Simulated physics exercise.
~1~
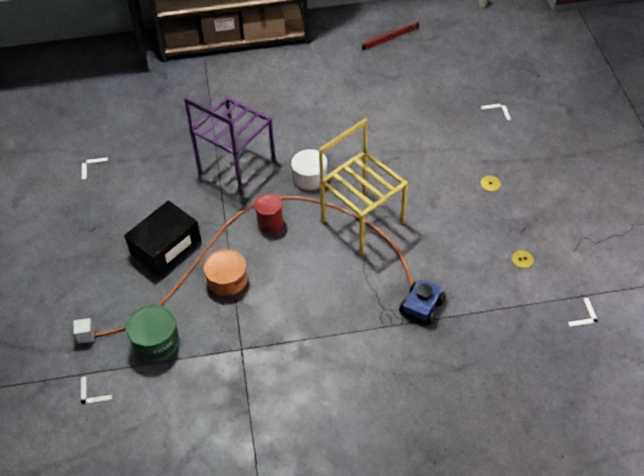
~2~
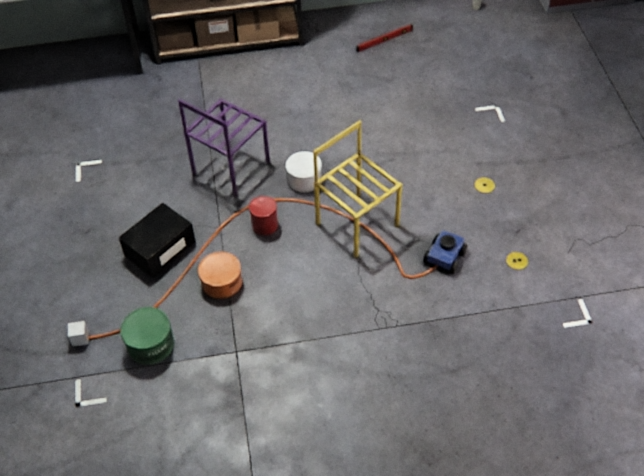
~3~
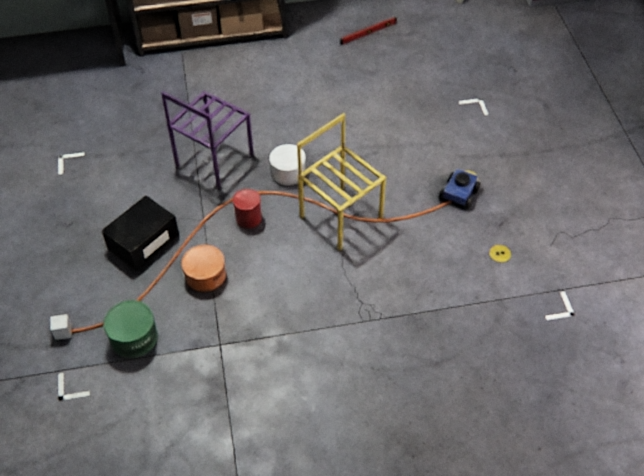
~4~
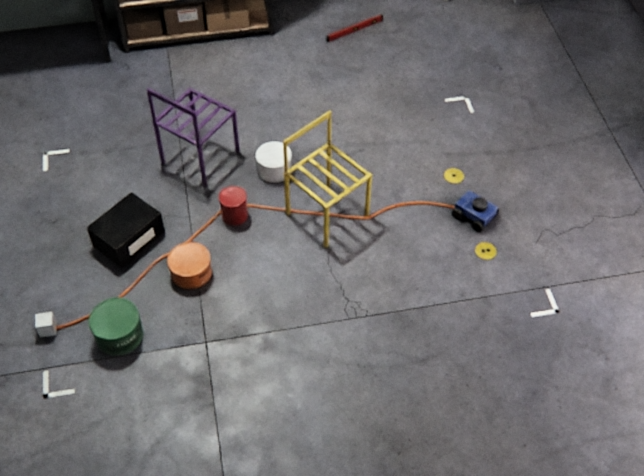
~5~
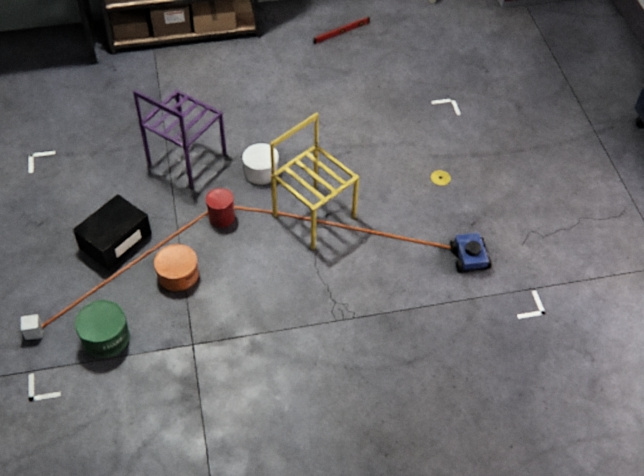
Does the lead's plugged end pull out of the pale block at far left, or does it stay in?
It stays in. The lead is drawn nearly straight as the cart reaches the lower yellow mark, but its end remains at the pale block.
